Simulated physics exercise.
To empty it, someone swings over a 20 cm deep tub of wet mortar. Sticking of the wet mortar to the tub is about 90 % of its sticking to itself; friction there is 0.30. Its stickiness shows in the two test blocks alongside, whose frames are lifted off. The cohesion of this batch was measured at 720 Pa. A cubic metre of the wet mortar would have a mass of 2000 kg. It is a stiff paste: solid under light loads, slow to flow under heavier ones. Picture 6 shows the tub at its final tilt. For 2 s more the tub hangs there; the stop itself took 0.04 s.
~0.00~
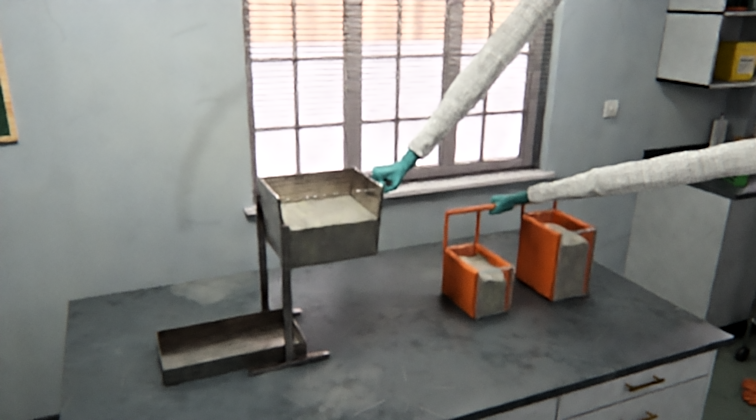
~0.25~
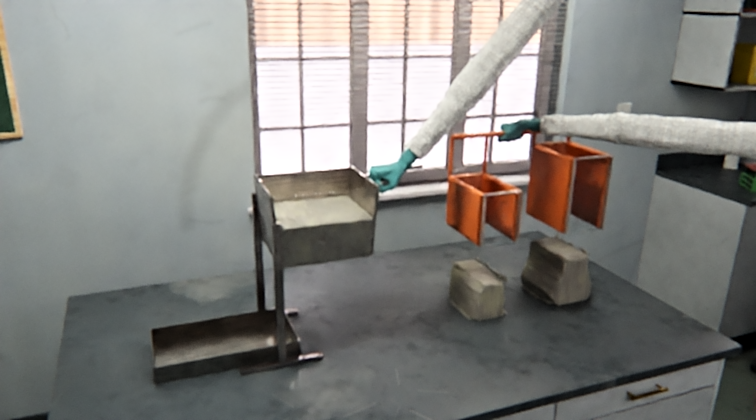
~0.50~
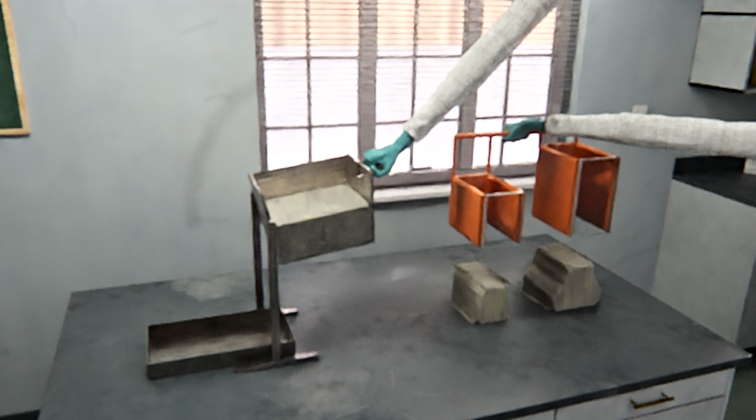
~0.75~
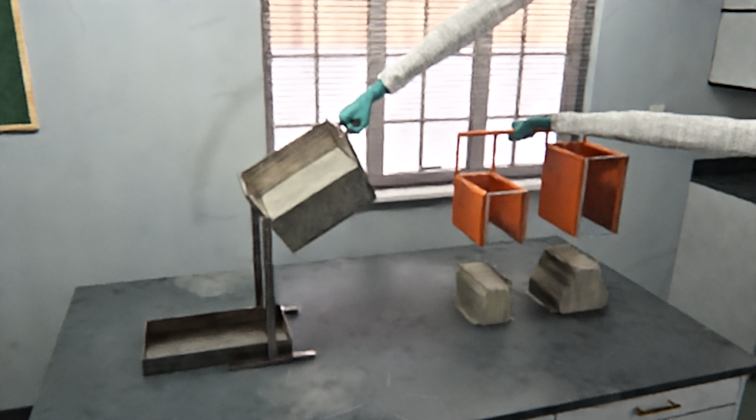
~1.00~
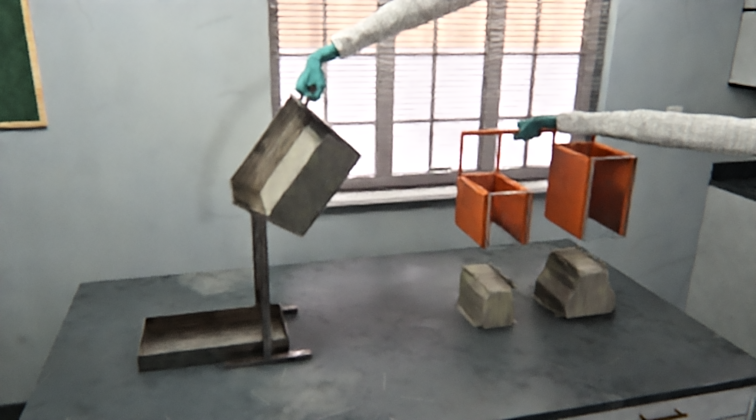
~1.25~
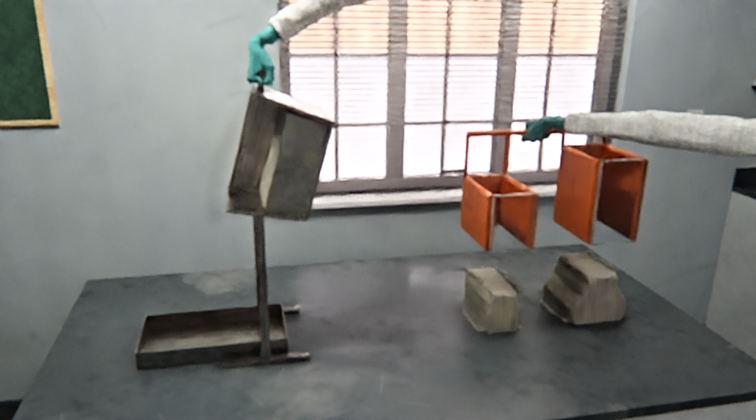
Two orange boxes rose in a gloved hand off two grey blocks, the right one slumping a little, then another gloved hand tilted the metal tub of wet mortar steeply to the left.
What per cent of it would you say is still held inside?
Near 100 percent is still held inside.
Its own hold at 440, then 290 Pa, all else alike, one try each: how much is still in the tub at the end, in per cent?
90 %, then 75 %.
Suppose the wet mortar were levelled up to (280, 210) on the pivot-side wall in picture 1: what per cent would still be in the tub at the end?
In that case some 65 per cent.
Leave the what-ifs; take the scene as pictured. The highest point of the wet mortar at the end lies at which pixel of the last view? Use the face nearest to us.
Somewhere near (270, 138) in the last view.
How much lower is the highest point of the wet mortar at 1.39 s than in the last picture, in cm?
I reckon it's close to 3 cm.
After 1.39 s, the tub is at 74 degrees and holds 100 %.
After 1.56 s, the tub is at 74 degrees and holds 100 %.
After 1.73 s, the tub is at 74 degrees and holds 100 %.
After 1.90 s, the tub is at 74 degrees and holds 100 %.
After 3.25 s, at the end, the tub is at 74 degrees and holds 100 %.
